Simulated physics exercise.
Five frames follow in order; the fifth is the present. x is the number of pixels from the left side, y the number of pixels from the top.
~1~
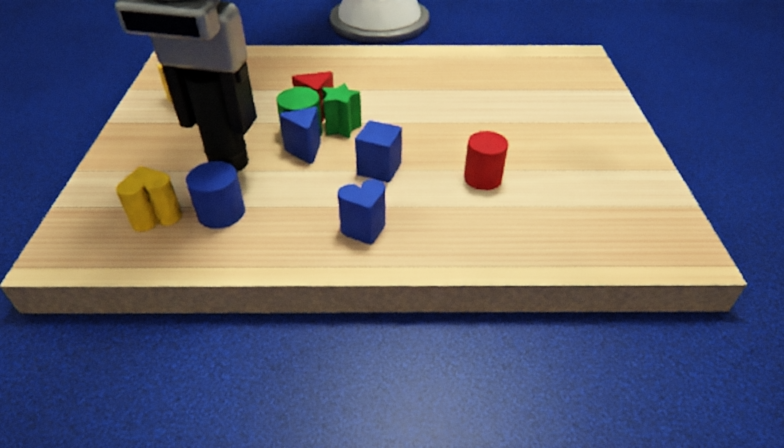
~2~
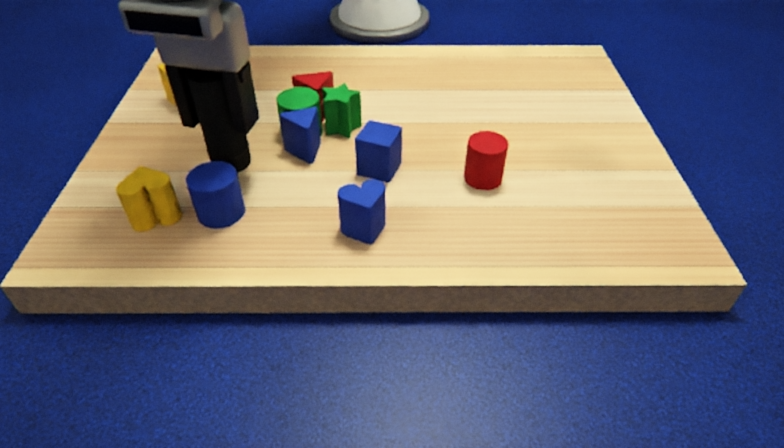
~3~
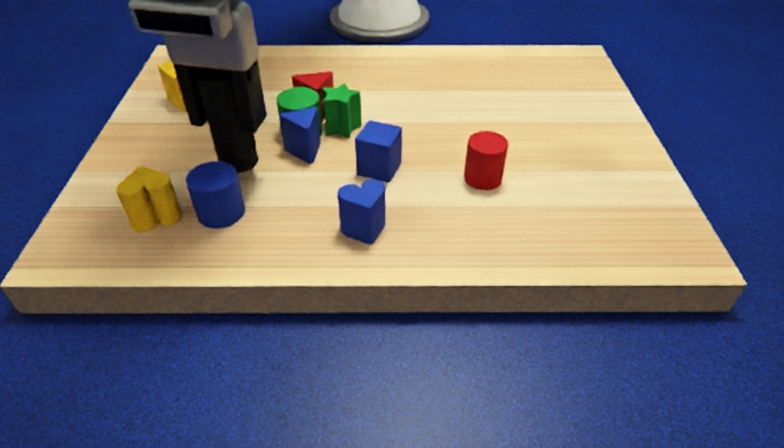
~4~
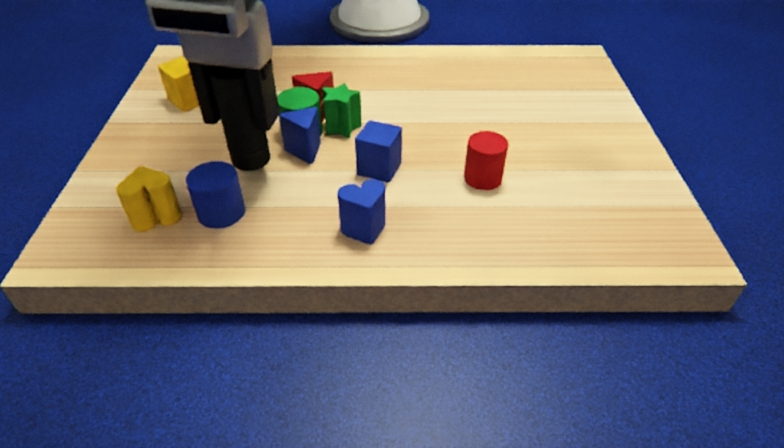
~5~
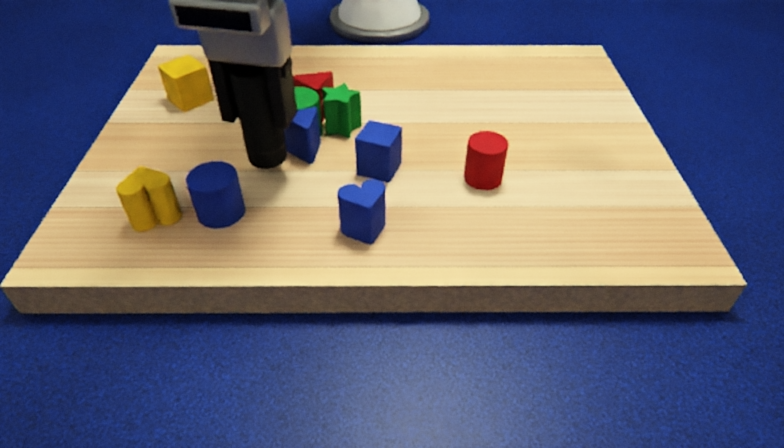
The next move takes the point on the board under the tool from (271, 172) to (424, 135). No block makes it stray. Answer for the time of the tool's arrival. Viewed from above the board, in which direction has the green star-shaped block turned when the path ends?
Clockwise from above.
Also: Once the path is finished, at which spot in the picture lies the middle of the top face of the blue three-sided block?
Expect it around (330, 103).
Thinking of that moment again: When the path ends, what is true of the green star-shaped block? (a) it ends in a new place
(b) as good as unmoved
The one that fits is a, it ends in a new place.
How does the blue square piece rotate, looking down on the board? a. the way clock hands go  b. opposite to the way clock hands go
a
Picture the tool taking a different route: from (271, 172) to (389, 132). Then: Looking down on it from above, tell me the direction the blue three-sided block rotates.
I'd predict that, seen from above, the blue three-sided block rotates counter-clockwise.
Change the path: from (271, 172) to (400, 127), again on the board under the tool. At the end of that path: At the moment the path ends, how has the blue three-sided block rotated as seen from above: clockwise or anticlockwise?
The answer is counter-clockwise.
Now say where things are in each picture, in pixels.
The first picture shows tool tip (230, 164); block tops, green cylinder (298, 97); blue three-sided block (301, 116); green star-shaped block (340, 93); blue square piece (379, 132).
The second picture shows tool (232, 164); blocks unchanged.
The third picture shows tool (239, 162); blocks unchanged.
The fourth picture shows tool (251, 160); blocks unchanged.
The fifth picture shows tool (268, 158); green cylinder (298, 97); blue three-sided block (301, 116); green star-shaped block (340, 93); blue square piece (379, 132).
What follows on the original path. One third of the way, tool (324, 145); blue three-sided block (328, 105), turned 50° anticlockwise; green star-shaped block (340, 89), turned 25° clockwise.
Two thirds of the way, tool (376, 133); blue three-sided block (330, 103), turned 60° anticlockwise; green star-shaped block (341, 88), turned 20° clockwise; blue square piece (387, 132), turned 35° clockwise.
At the end, tool (424, 122); green cylinder in place; blue three-sided block (330, 103), turned 60° anticlockwise; green star-shaped block (341, 88), turned 20° clockwise; blue square piece (389, 132), turned 40° clockwise.
